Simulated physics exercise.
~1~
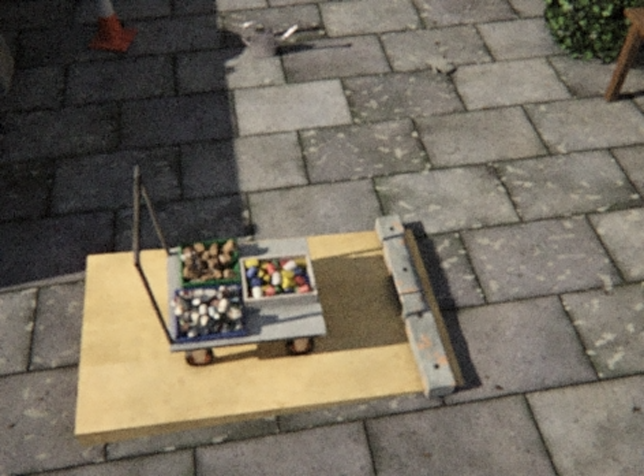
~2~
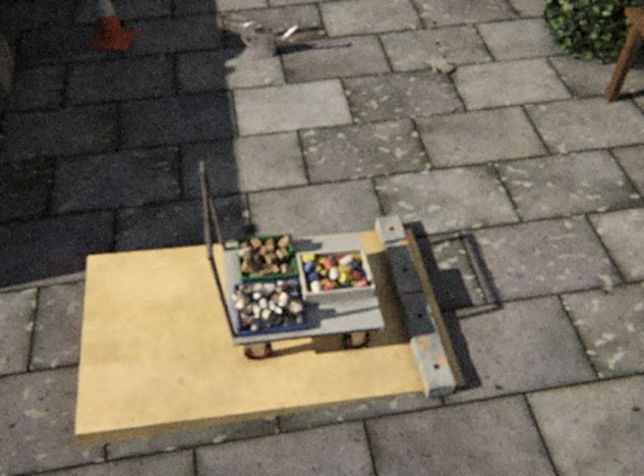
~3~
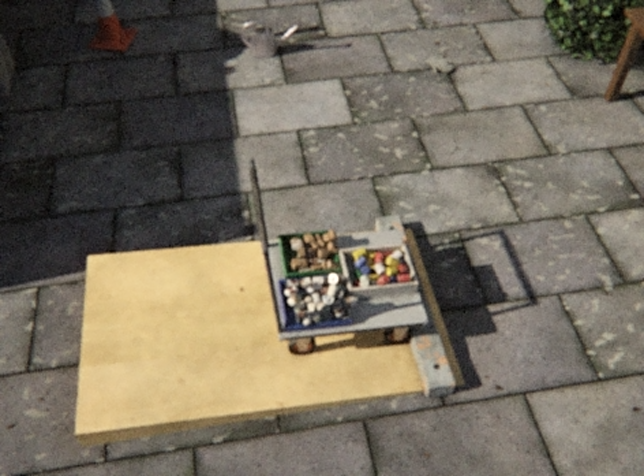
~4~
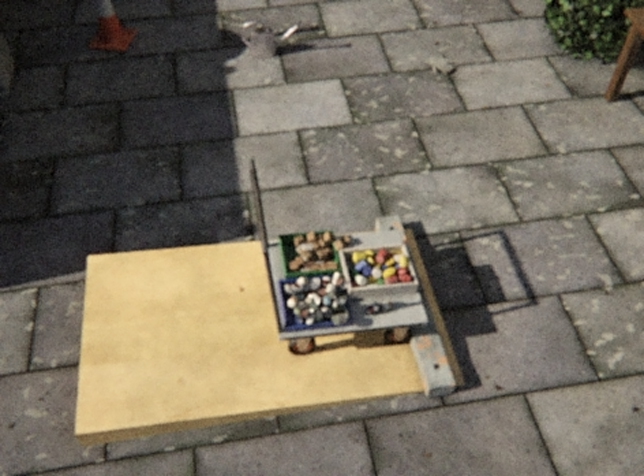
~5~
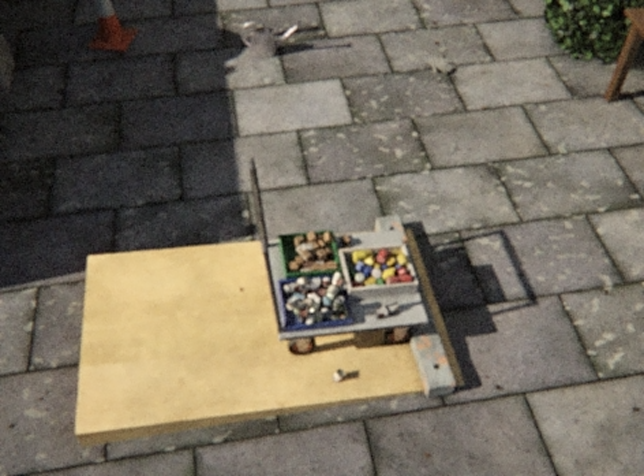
A small grey trolley with a tall handle at its left end stands on a pale yellow board laid over grey paving, seen from above at an angle. It carries a green tote at the back, a blue one in front and a white one to the right, all filled with small goods. The trolley rolls right and stops against the grey kerb at the board's end. The goods then shift, and a few pieces tumble out of the green and blue totes. At the end some lie on the deck and one on the board, while the totes stay well filled.
